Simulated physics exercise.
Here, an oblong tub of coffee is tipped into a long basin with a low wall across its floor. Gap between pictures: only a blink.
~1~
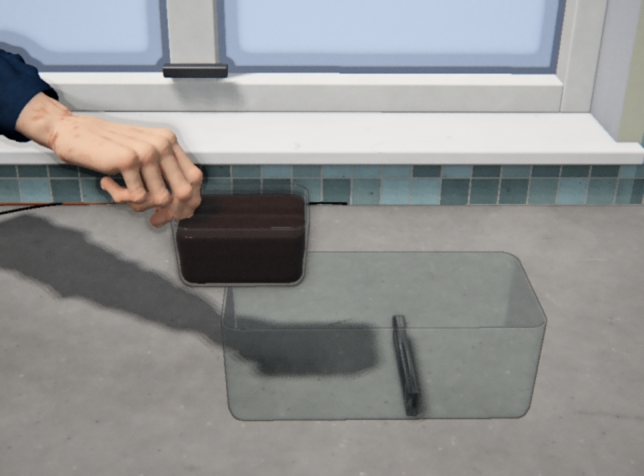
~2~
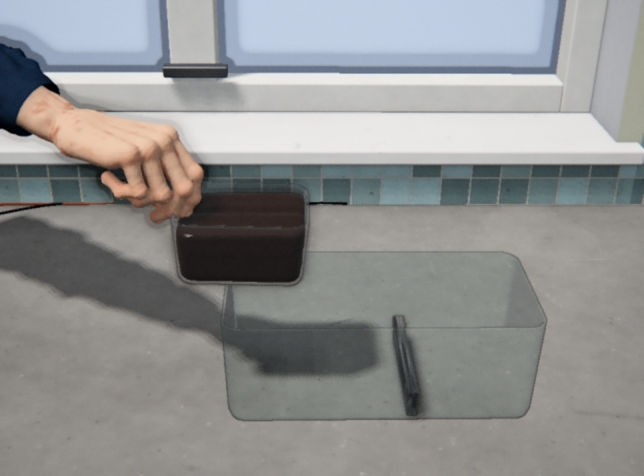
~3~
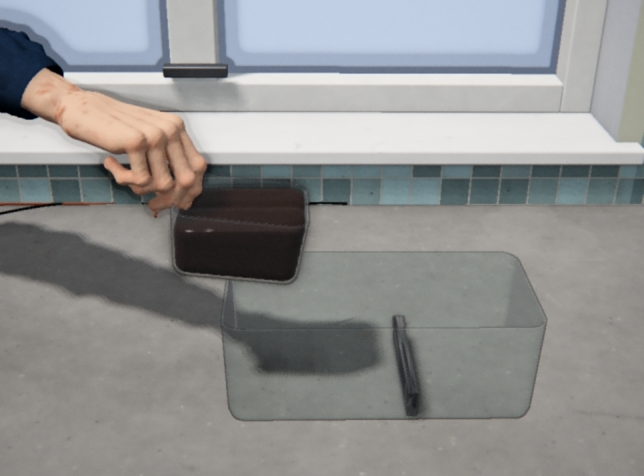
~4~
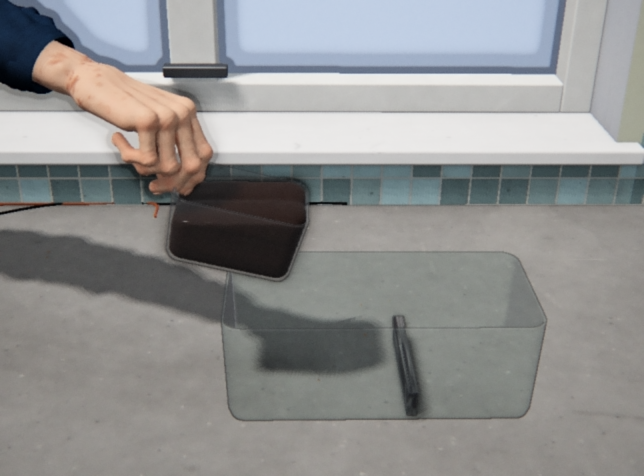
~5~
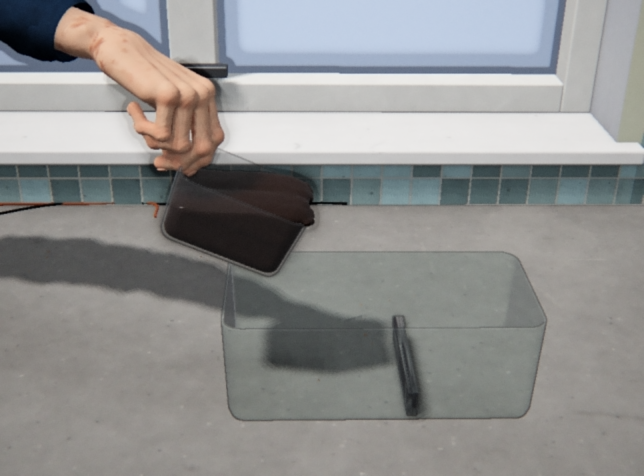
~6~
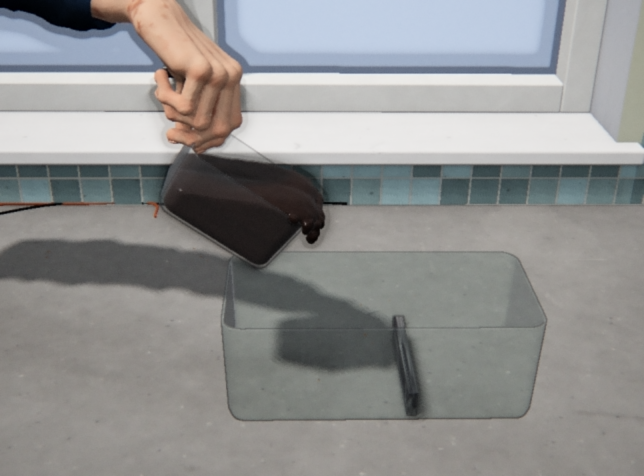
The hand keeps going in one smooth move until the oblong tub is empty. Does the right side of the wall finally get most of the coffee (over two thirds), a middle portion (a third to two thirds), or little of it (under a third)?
It gets a middle portion.
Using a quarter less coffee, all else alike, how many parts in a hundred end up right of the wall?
It comes to around 45 percent.
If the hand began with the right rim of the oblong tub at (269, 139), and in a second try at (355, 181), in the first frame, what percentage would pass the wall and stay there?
About 35 % the first time, about 65 % the second.
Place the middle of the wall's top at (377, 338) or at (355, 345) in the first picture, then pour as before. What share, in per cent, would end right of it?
Around 75 percent in try one and around 85 percent in try two.
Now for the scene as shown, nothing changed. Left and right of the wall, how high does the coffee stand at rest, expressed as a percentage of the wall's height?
On the left it's around 40 per cent; on the right, 60 per cent.
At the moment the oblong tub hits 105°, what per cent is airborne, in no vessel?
Roughly 55 in a hundred.
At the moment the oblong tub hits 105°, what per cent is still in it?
About 20 %.
A moment on, the oblong tub is tipped right over and 18 per cent is still to pour, 23 is left of the wall and 6 right of it.
Next, the oblong tub is tipped right over and 0 per cent is still to pour, 28 is left of the wall and 66 right of it.
Then the oblong tub is tipped right over and 0 per cent is still to pour, 42 is left of the wall and 53 right of it.
Later the oblong tub is tipped right over and 0 per cent is still to pour, 48 is left of the wall and 49 right of it.
In the end 48 per cent lies left of the wall, 48 right of it and 4 outside.
